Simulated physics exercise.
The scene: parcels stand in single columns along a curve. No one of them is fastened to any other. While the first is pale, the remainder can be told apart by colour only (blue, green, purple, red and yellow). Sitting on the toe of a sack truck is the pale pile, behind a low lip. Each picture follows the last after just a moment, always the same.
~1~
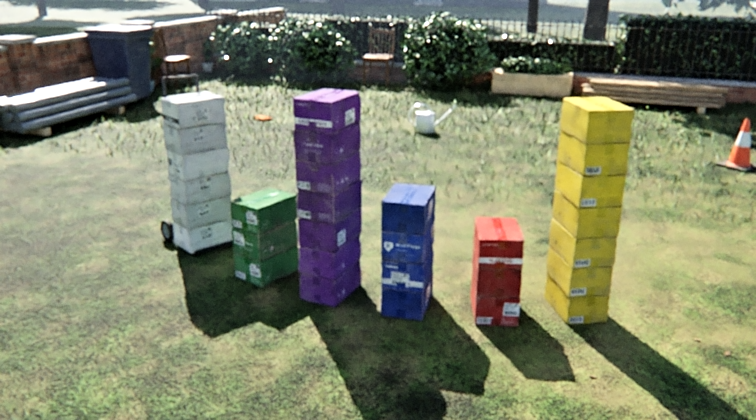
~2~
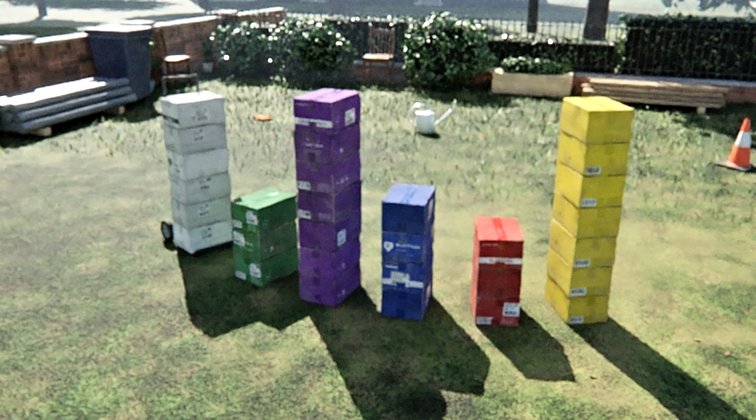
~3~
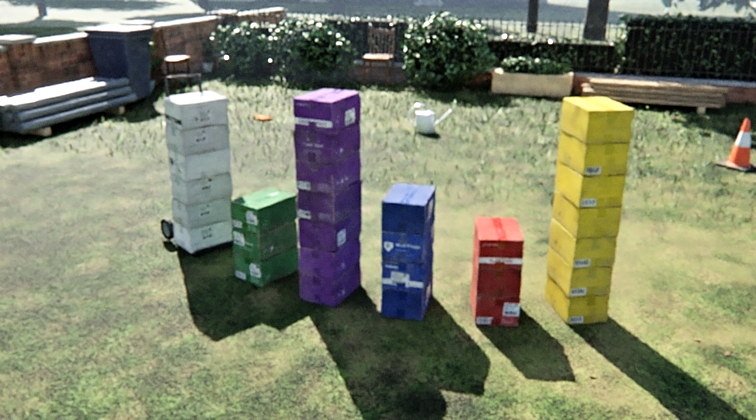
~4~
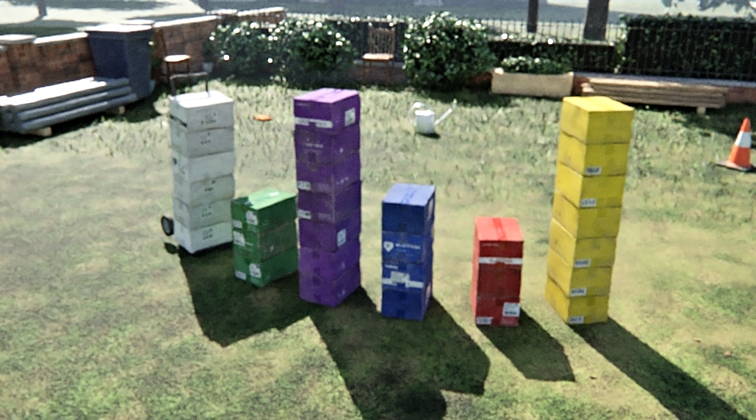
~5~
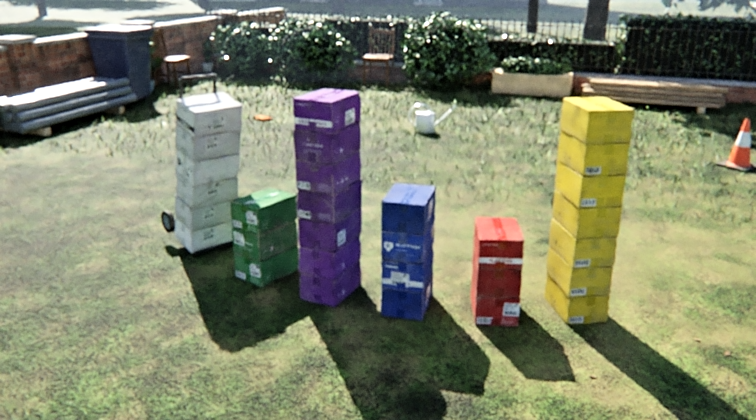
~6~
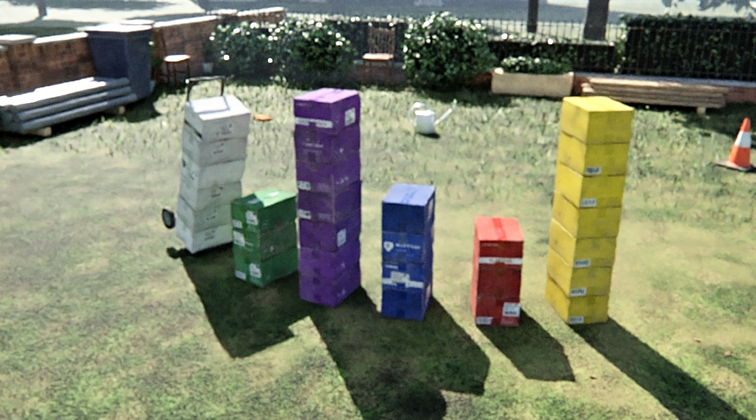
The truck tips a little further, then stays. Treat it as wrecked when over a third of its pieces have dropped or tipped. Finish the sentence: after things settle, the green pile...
It remains mostly standing.
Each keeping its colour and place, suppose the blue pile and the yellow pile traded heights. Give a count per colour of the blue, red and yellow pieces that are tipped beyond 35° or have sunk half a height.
Blue 0, red 0, yellow 0.
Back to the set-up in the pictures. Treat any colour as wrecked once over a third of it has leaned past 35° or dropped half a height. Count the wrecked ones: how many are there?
The total is 0.
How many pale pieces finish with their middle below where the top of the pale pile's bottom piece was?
The answer is 3.
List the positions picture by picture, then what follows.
In the first picture (we follow the side turned to the camera), truck frame level; top green parcel (278, 215); top blue parcel (403, 218); no other piece has moved.
The second picture shows truck frame level; top green parcel (278, 215).
The third picture shows truck frame rocked barely; top green parcel (278, 215).
The fourth picture shows truck frame rocked a little, top of the pale pile leaning a little; top green parcel (278, 215); no other piece has moved.
The fifth picture shows truck frame rocked a little, top of the pale pile leaning a little; top green parcel (278, 215); no other piece has moved.
The sixth picture shows truck frame rocked clearly, top of the pale pile leaning clearly; top green parcel (278, 215); top yellow parcel (610, 127); no other piece has moved.
Soon, 0 of the pale pile down; none of the 3 green parcels down (0 of 24 in all colours); top green parcel unmoved.
A while on, 6 of the pale pile down; none of the 3 green parcels down (0 of 24 in all colours); top green parcel displaced a little.
Towards the end, 6 of the pale pile down; none of the 3 green parcels down (0 of 24 in all colours); top green parcel tipped a little.
Finally, 6 of the pale pile down; none of the 3 green parcels down (0 of 24 in all colours); top green parcel tipped clearly; top purple parcel unmoved. Seen by the last camera, middles, top green parcel near (285, 218), top purple parcel near (330, 110).
